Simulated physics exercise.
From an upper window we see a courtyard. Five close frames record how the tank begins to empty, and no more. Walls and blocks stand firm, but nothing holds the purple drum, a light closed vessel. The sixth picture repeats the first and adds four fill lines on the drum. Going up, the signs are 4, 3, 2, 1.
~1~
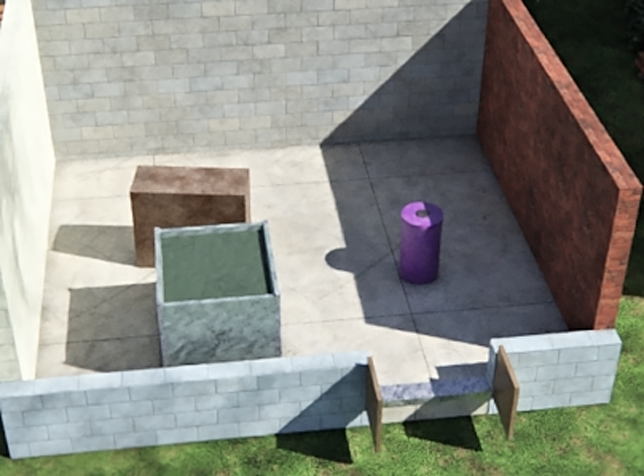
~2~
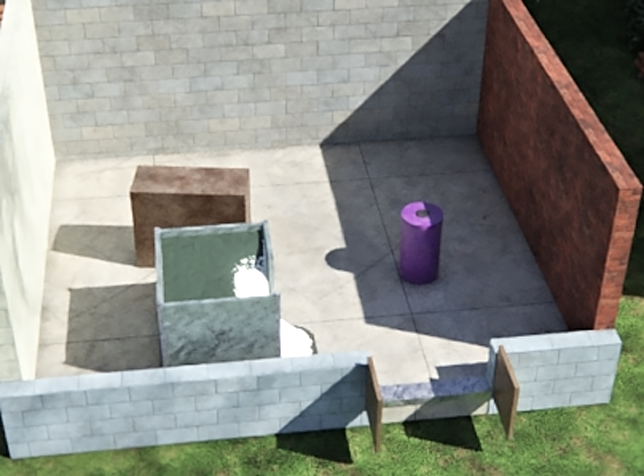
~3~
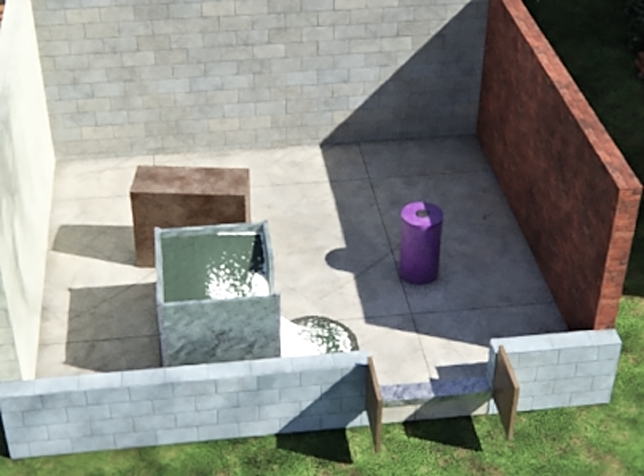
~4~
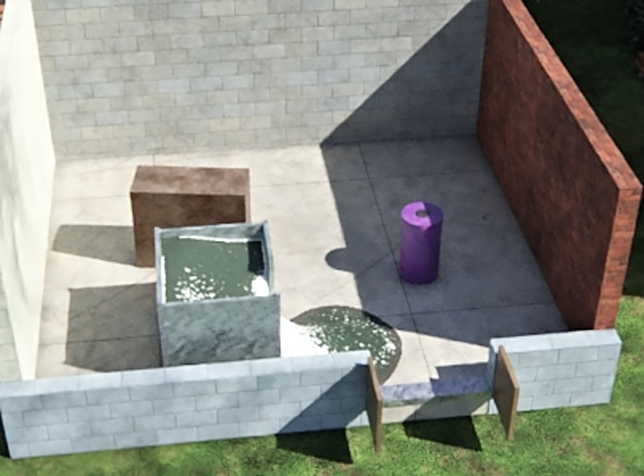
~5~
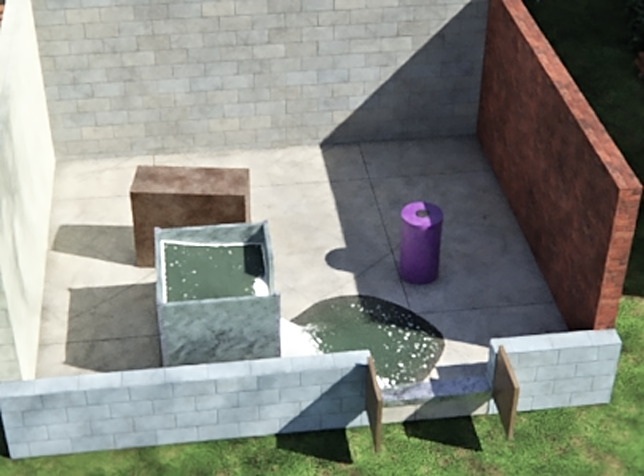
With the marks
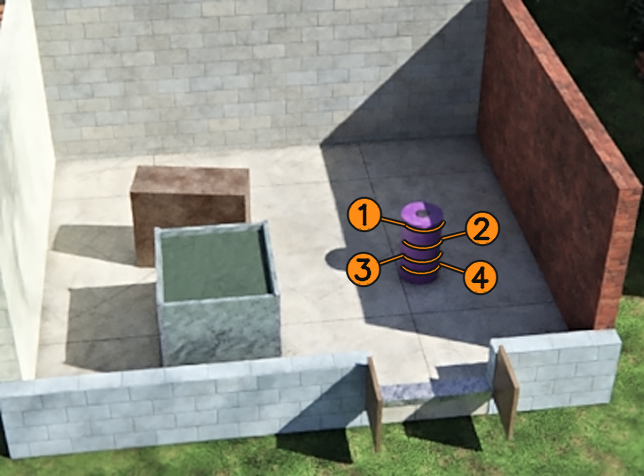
In a walled courtyard seen from above, water churned white inside a square stone tank and poured out low on its right side, spreading a dark, foam-flecked puddle across the paving toward the open gate.
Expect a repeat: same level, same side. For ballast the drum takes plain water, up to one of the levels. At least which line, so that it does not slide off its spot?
4 will do.
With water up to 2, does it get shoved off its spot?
No, that is safe.
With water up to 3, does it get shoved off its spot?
No.
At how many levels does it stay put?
All four.
On the marked copy, 1 at (427, 231); 2 at (425, 248); 3 at (424, 262); 4 at (424, 273); from the bottom up 4, 3, 2, 1.
For line 1, it does not move.
For line 2, it does not move.
For line 3, it does not move.
For line 4, it shifts by a finger or two and stays.
